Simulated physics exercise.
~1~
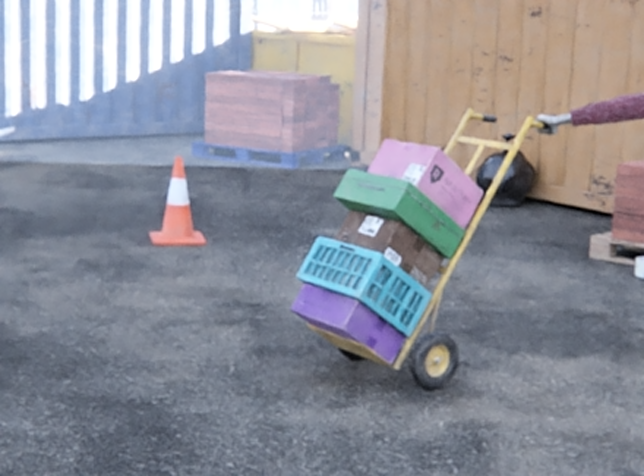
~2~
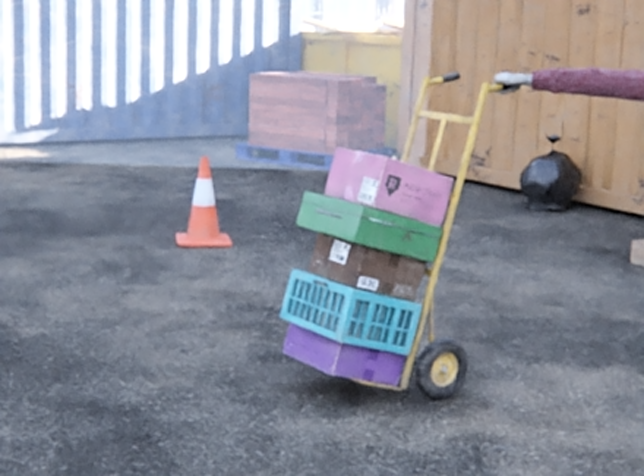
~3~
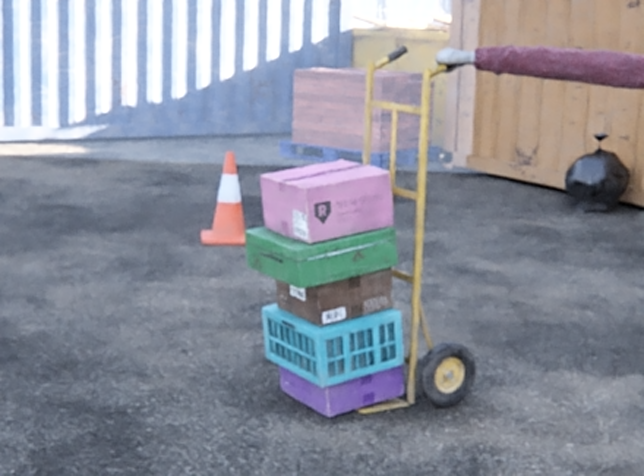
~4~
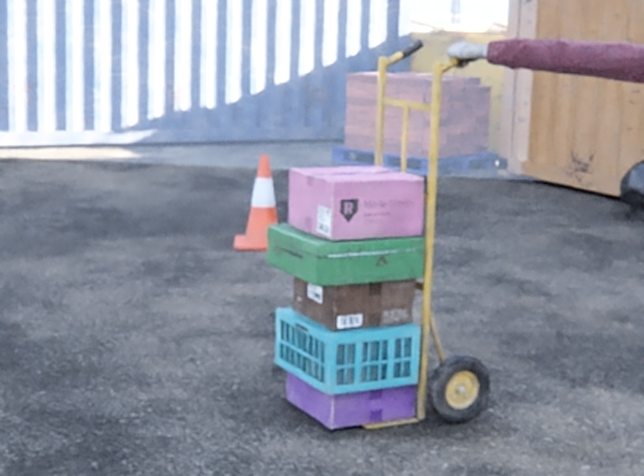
A hand in a dark red sleeve held a yellow hand truck leaning back with five stacked boxes and crates, then swung it upright until it stood on the ground, the pink box still on top and the purple one at the bottom.
